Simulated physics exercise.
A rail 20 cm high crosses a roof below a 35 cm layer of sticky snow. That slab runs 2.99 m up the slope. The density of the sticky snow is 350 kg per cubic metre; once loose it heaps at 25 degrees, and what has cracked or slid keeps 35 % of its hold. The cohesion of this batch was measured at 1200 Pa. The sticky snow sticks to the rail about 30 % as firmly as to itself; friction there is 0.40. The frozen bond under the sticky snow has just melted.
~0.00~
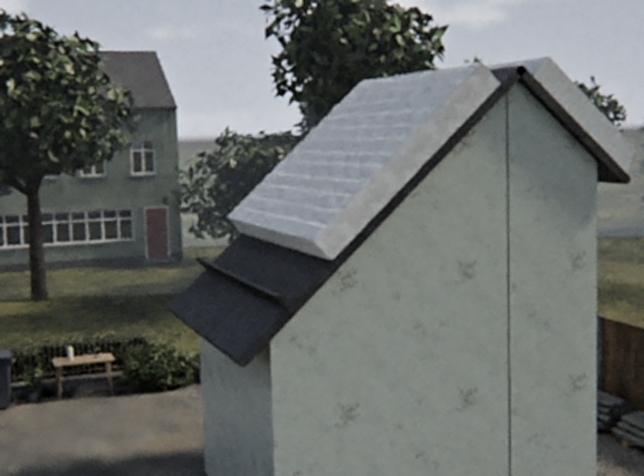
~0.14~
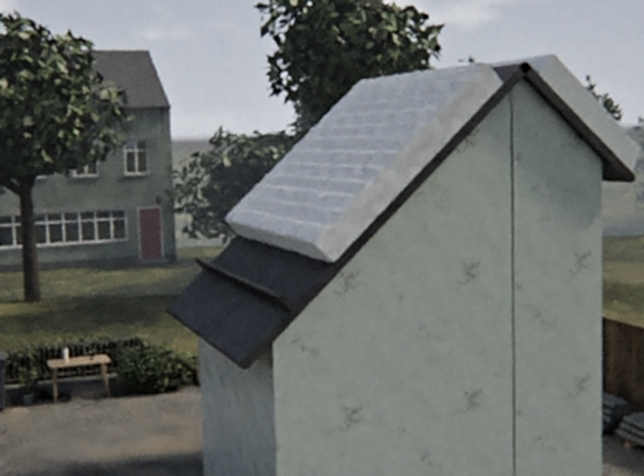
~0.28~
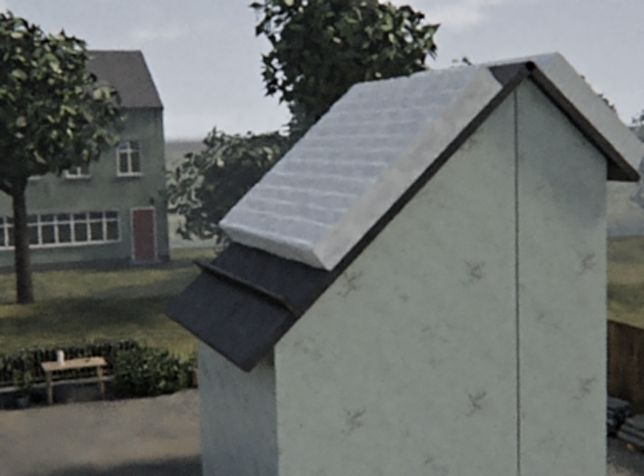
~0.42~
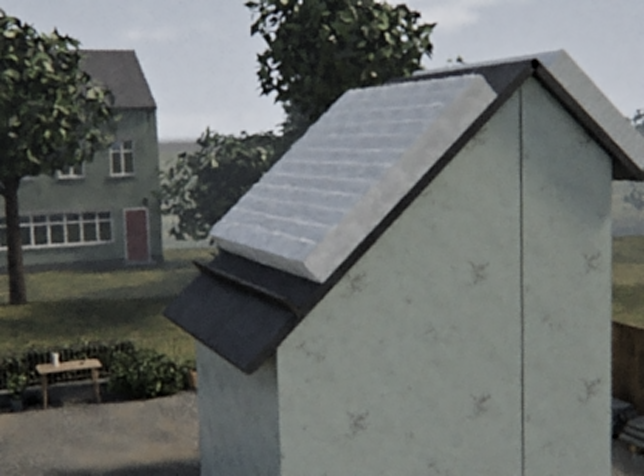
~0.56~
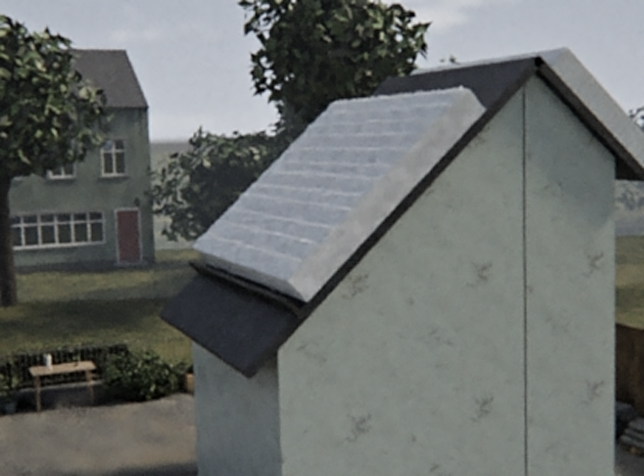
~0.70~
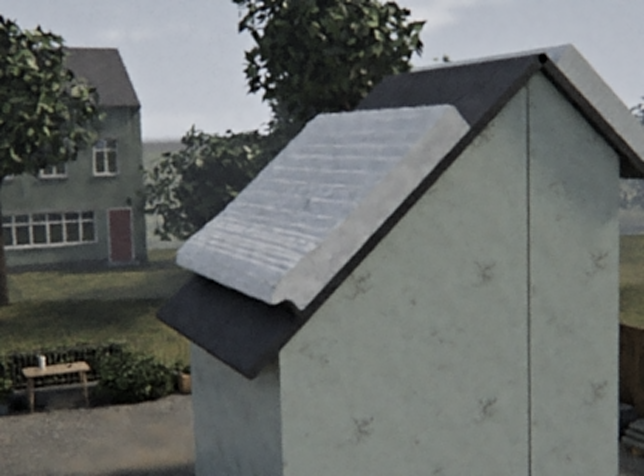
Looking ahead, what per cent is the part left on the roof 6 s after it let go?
The part left on the roof 6 s after it let go is near 43 %.
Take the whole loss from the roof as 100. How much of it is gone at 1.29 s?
Some 40 per cent.
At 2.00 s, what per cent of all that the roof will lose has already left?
Some 90 per cent.
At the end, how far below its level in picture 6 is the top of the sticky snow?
Roughly 1.1 m.
By 1.29 s, 75 % of the snow is on the roof.
By 2.00 s, 51 % of the snow is on the roof.
By 2.70 s, 43 % of the snow is on the roof.
By 3.40 s, 43 % of the snow is on the roof.
By 6.00 s, at the end, 43 % of the snow is on the roof.
